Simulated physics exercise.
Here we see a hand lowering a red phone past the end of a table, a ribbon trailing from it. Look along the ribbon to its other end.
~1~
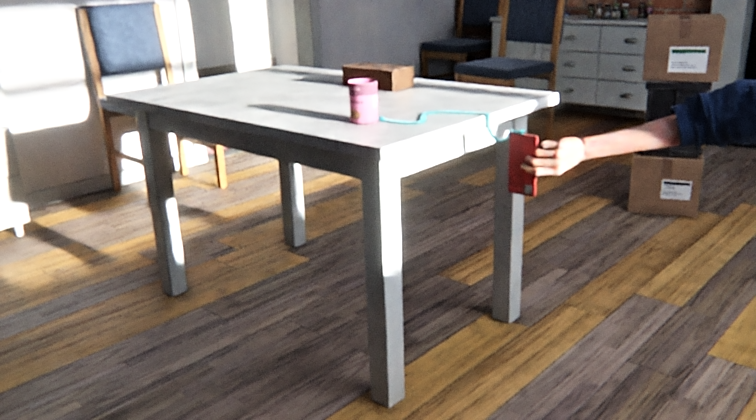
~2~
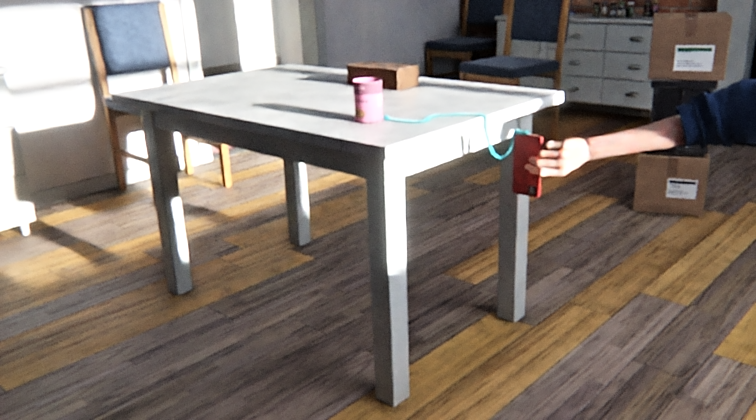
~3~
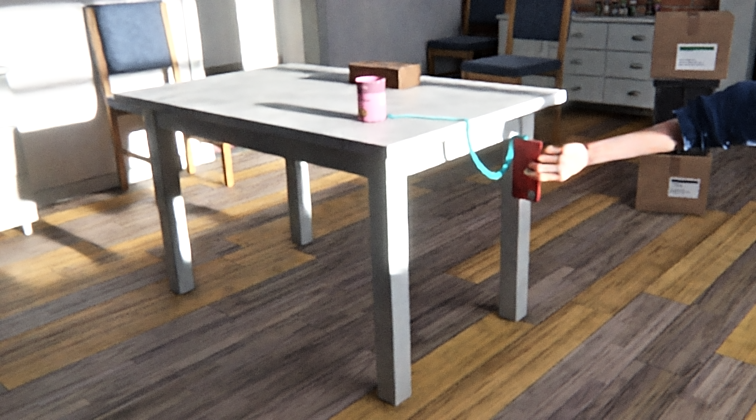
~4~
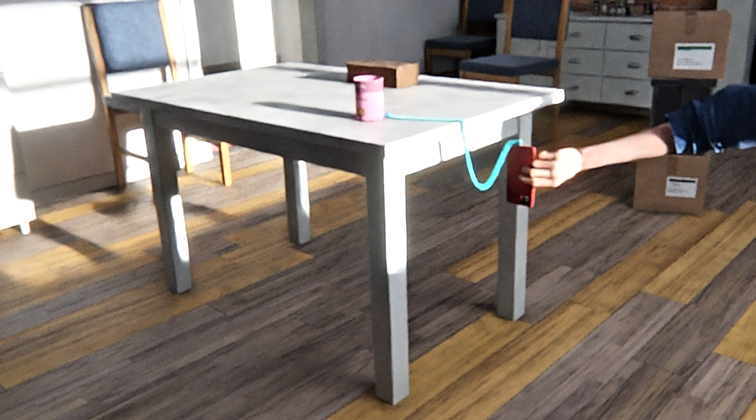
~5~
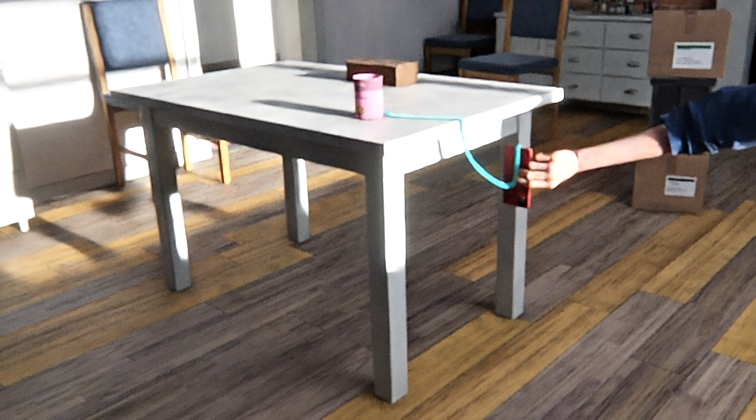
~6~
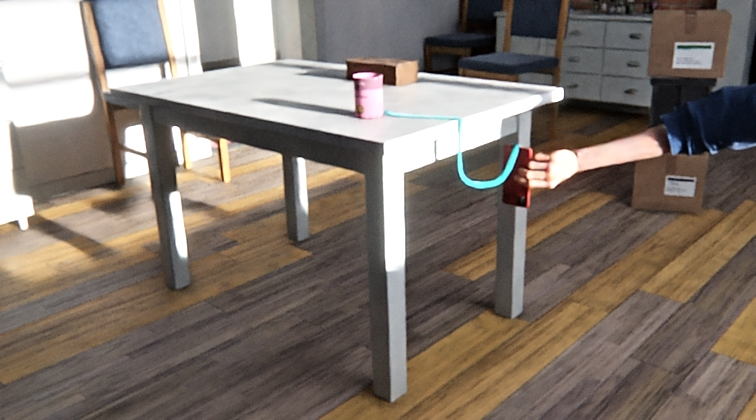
A hand held a red phone beside a white table, a turquoise ribbon running from it to a pink cup near a brown block; the hand shifted slightly as the ribbon sagged and swayed.
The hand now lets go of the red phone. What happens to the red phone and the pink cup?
By the end the red phone has gone all the way down, and the pink cup has been taken down too.
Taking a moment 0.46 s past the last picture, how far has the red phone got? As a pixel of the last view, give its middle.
It is somewhere near (495, 369).
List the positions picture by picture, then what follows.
Red phone (523, 164); brick (377, 66); pink cup (363, 81), in the first picture.
Red phone (527, 165), in the second picture.
Red phone (526, 170), in the third picture.
Red phone (520, 175); ribbon through (434, 120) (467, 153), in the fourth picture.
Red phone (517, 177); ribbon through (434, 118) (467, 151), in the fifth picture.
Red phone (517, 177); brick (381, 60); pink cup (368, 76); ribbon tied to the cup, with little slack, in the sixth picture.
Then, 0.46 s on from there, phone on the floor near (495, 369); brick in place; cup over the edge.
Then, 0.78 s on from there, phone on the floor near (497, 392); brick in place; cup down on the floor.
In the end, phone on the floor near (497, 392); brick in place; cup down on the floor. The red phone lands on the floor and the pink cup follows it down.
